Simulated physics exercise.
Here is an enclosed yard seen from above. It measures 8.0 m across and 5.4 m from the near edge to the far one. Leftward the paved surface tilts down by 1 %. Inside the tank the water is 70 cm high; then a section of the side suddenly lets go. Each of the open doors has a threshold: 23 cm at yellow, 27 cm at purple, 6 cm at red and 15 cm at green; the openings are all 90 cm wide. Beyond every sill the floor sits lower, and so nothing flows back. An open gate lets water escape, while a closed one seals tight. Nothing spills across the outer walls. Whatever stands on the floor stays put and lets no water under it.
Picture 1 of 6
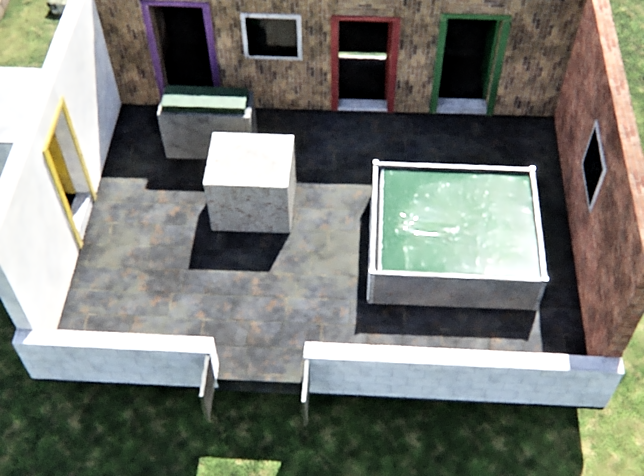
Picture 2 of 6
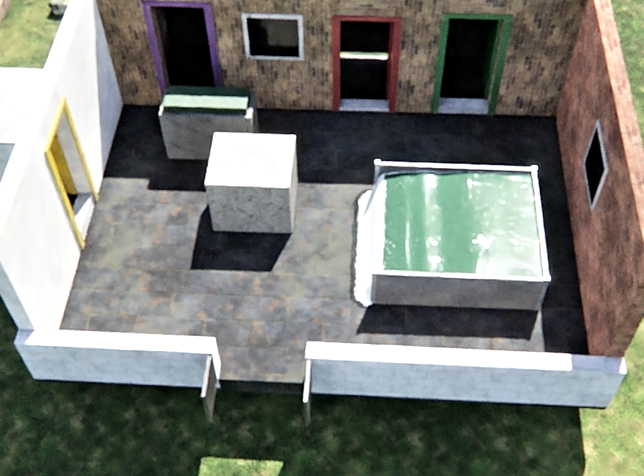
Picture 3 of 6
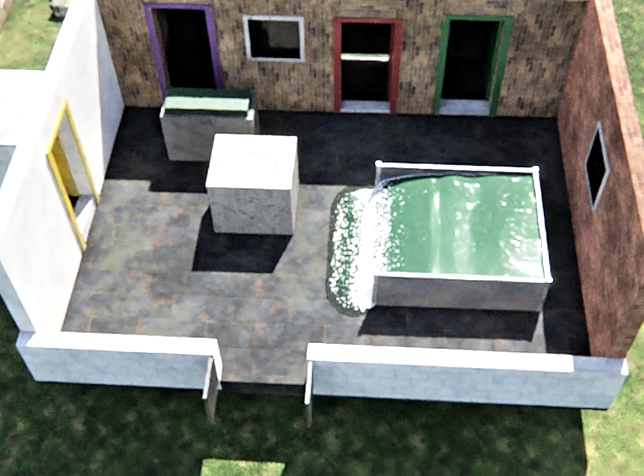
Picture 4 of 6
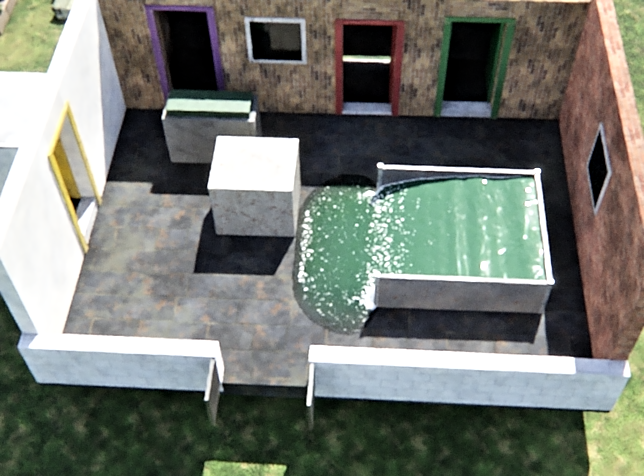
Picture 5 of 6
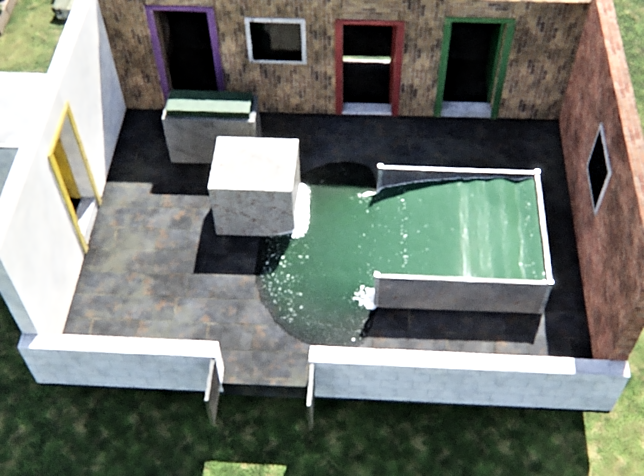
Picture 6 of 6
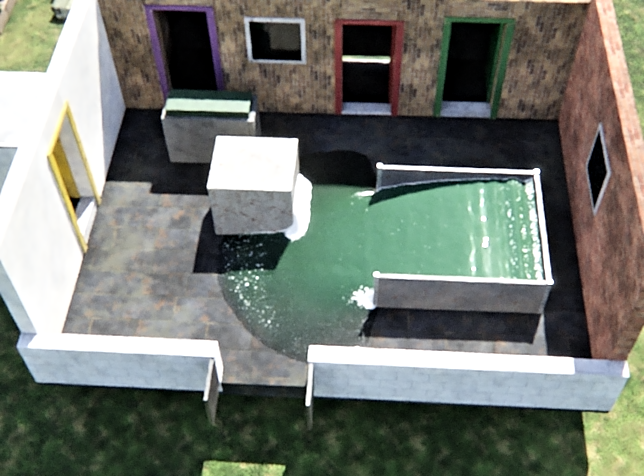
In a walled yard, green water pours from a tank's left side and spreads around a pale block.
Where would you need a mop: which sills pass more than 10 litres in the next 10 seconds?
Result: Yellow door: The inflow ends up lower than the cap. Purple door: The inflow ends up lower than the cap. Red door: The inflow ends up higher than the cap. Green door: The inflow ends up lower than the cap.
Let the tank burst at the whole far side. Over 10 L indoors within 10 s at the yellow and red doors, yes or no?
Yellow short, red beyond.
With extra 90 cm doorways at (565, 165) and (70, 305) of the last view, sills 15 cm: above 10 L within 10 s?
So the first one doesn't reach it, while the second one exceeds it.
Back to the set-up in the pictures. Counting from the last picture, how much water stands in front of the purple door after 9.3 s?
It's about 10.5 cm.
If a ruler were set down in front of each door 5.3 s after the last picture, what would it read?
Yellow 10 cm, purple 25 cm, red 9 cm, green 3 cm.
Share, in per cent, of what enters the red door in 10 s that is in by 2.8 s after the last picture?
About 45 per cent.
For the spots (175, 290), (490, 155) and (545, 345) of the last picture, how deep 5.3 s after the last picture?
I'd read it as roughly 11, 2 and 0 cm, in that order.
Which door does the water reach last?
Last comes the green one.
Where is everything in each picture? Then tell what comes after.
In the first frame, still water, 70 cm deep, in the tank at (455, 222).
In the second frame, the front is at (369, 305), 1.1 m from the gap at (376, 237); 0.4 m2 of floor is under water; 70 cm left at the back of the tank.
In the third frame, water pours out at (378, 239) and has run 1.3 m, to (354, 313); typically 12 cm deep outside, 70 cm at the tank's back.
In the fourth frame, the front is at (342, 179), 1.6 m from the gap at (379, 242); 3.1 m2 of floor is under water; 70 cm left at the back of the tank.
In the fifth frame, the front is at (288, 325), 2.0 m from the gap at (379, 243); 4.9 m2 of floor is under water; 68 cm left at the back of the tank.
In the sixth frame, water pours out at (379, 243) and has run 2.5 m, to (223, 265); typically 8 cm deep outside, 60 cm at the tank's back.
Then, 0.7 s after the last picture water covers 40 % of the floor and is deepest (48 cm) near (309, 227); yellow door 9 cm at the sill, 0 L in, purple door not reached, red door not reached, green door not reached.
Then, 1.5 s after the last picture water covers 50 % of the floor and is deepest (60 cm) near (57, 350); yellow door 20 cm at the sill, 1 L in, purple door 5 cm at the sill, 0 L in, red door 14 cm at the sill, 3 L in, green door not reached.
Then, 2.8 s after the last picture water covers 60 % of the floor and is deepest (37 cm) near (140, 353); yellow door 21 cm at the sill, 2 L in, purple door 6 cm at the sill, 0 L in, red door 16 cm at the sill, 66 L in, green door 4 cm at the sill, 0 L in.
Then, 5.3 s after the last picture water covers 80 % of the floor and is deepest (26 cm) near (154, 151); yellow door 10 cm at the sill, 3 L in, purple door 25 cm at the sill, 2 L in, red door 9 cm at the sill, 124 L in, green door 3 cm at the sill, 0 L in.
Then, 9.3 s after the last picture water covers 90 % of the floor and is deepest (16 cm) near (77, 281); yellow door 12 cm at the sill, 3 L in, purple door 10 cm at the sill, 3 L in, red door 7 cm at the sill, 151 L in, green door 6 cm at the sill, 0 L in.
